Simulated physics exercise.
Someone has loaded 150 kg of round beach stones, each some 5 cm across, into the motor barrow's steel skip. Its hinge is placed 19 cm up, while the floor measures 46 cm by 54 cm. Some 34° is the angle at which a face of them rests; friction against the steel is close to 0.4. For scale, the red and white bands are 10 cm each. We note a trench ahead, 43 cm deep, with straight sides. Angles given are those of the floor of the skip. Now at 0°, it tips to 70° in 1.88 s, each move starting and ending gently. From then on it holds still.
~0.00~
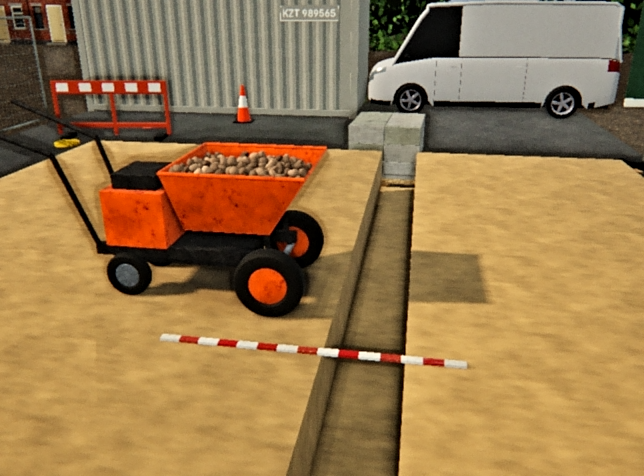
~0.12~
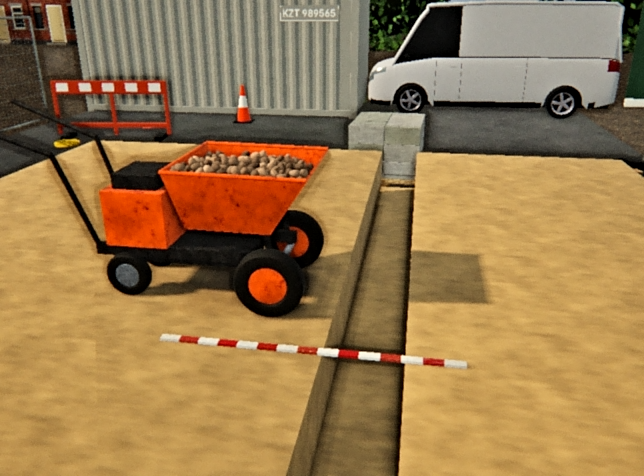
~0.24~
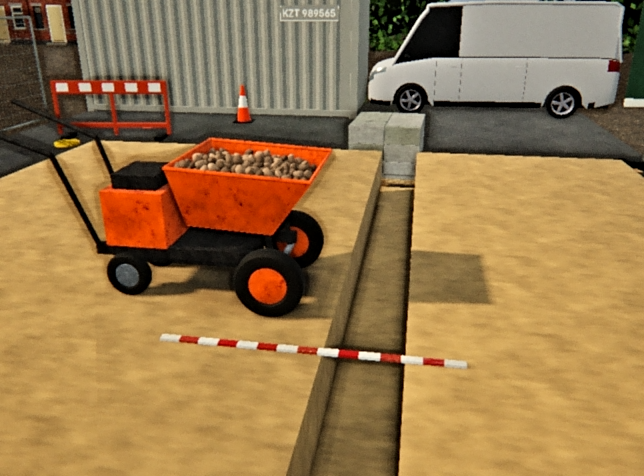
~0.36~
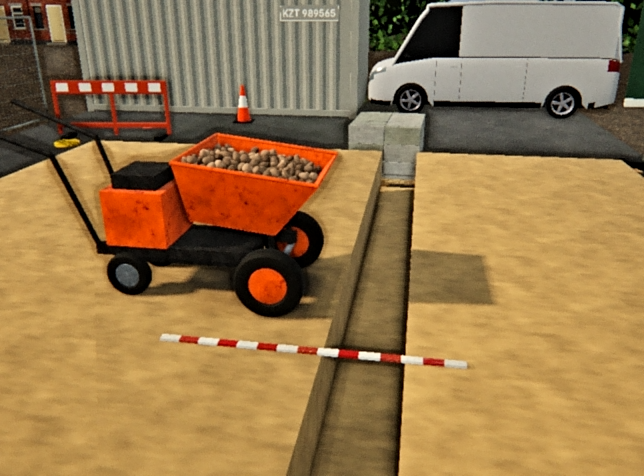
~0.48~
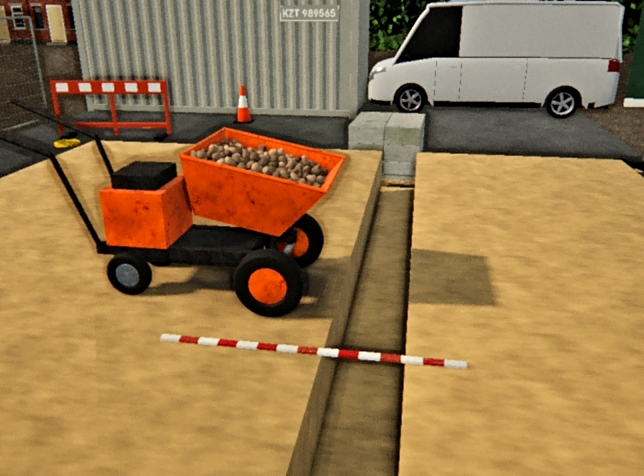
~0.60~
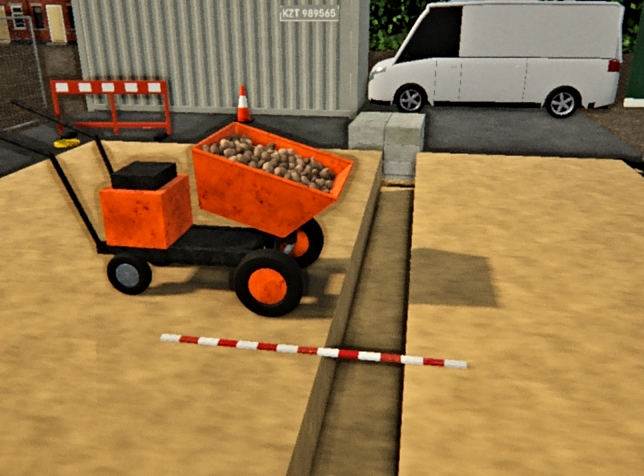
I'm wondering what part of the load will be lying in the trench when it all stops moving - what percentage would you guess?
I would guess about 52 per cent.
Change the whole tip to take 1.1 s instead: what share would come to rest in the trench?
That works out at about 45 in a hundred.
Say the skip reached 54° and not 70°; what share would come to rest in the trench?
Some 25% would finish there.
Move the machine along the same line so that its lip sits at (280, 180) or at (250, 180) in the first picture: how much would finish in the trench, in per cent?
85 % and 100 %.
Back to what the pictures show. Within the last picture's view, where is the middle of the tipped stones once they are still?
In the last view, about (402, 341).
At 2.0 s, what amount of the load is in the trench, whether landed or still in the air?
Around 10 per cent of it, at that instant.
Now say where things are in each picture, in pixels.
In the first picture, lip at (304, 181), floor tilted 0°, highest stones at (242, 160).
In the second picture, lip at (306, 181), floor tilted 1°, highest stones at (242, 160); the stones move at 0.1 m/s on average.
In the third picture, the skip is at 3°, its lip at (311, 183); the top of the load is at (238, 159); the stones move at 0.2 m/s on average.
In the fourth picture, lip at (318, 187), floor tilted 7°, highest stones at (226, 155); the stones move at 0.3 m/s on average.
In the fifth picture, the skip is at 11°, its lip at (327, 192); the top of the load is at (223, 148); the stones move at 0.4 m/s on average.
In the sixth picture, the skip is at 17°, its lip at (337, 199); the top of the load is at (234, 144); the stones move at 0.4 m/s on average.
After 1.4 s the floor is at 59°; 98 % in the skip, 2 % in the trench; the foremost stones are at (413, 272).
After 2.0 s the floor is at 70°; 49 % in the skip, 12 % in the trench, 39 % past the trench; the foremost stones are at (537, 323).
After 2.3 s the floor is at 70°; 27 % in the skip, 22 % in the trench, 50 % past the trench; the foremost stones are at (594, 324).
After 4.3 s the floor is at 70°; 0 % in the skip, 52 % in the trench, 48 % past the trench; the foremost stones are at (610, 312).
